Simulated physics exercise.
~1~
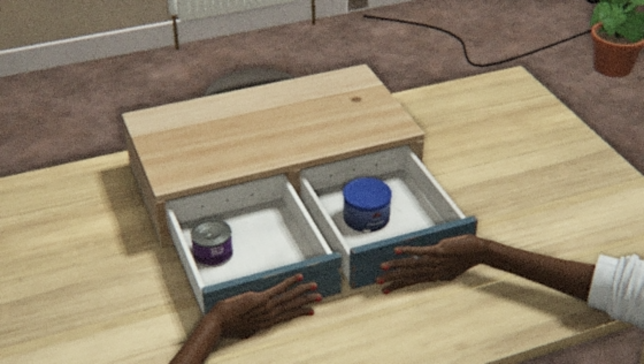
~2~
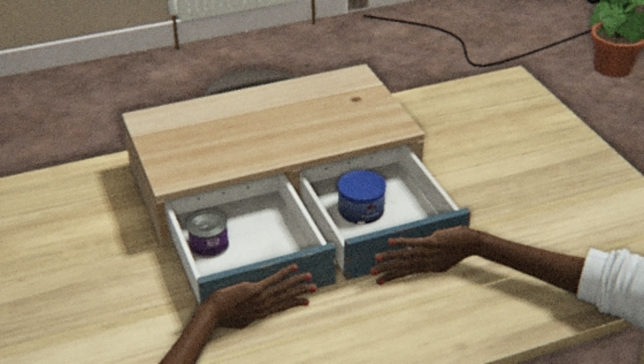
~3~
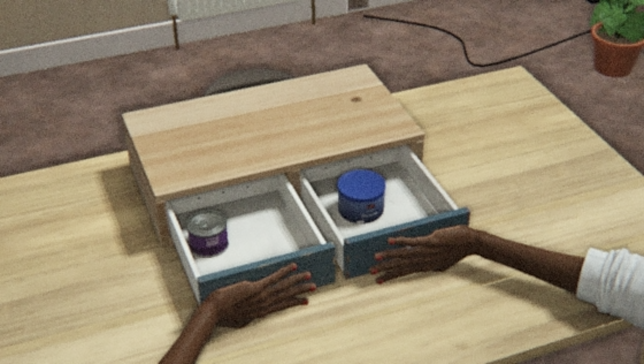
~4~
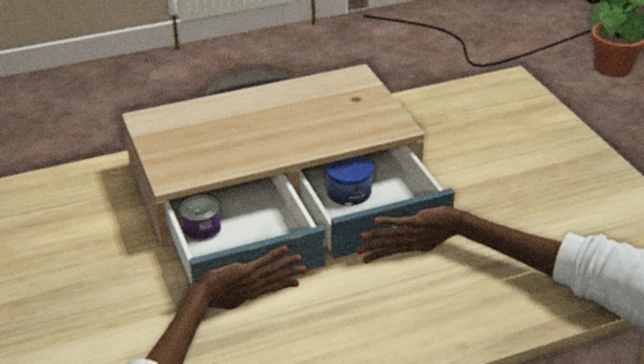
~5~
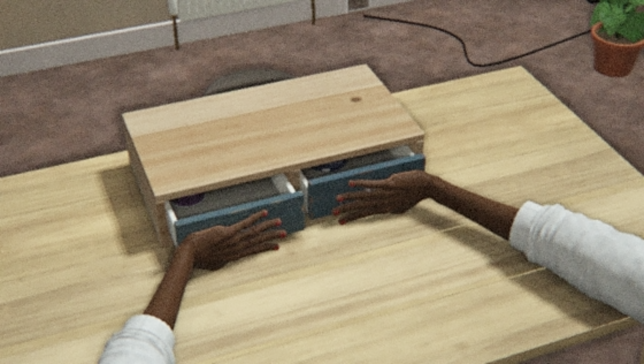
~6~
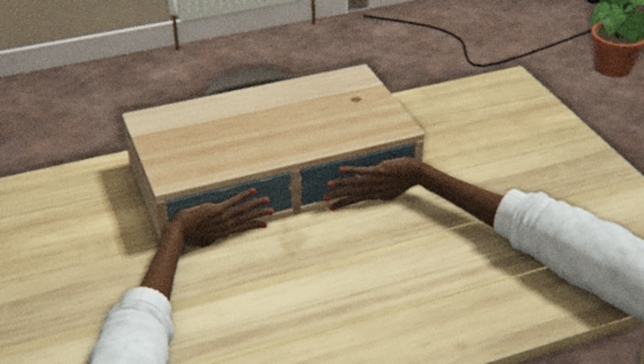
Two hands push a small wooden chest's two open drawers, holding cans, fully shut.
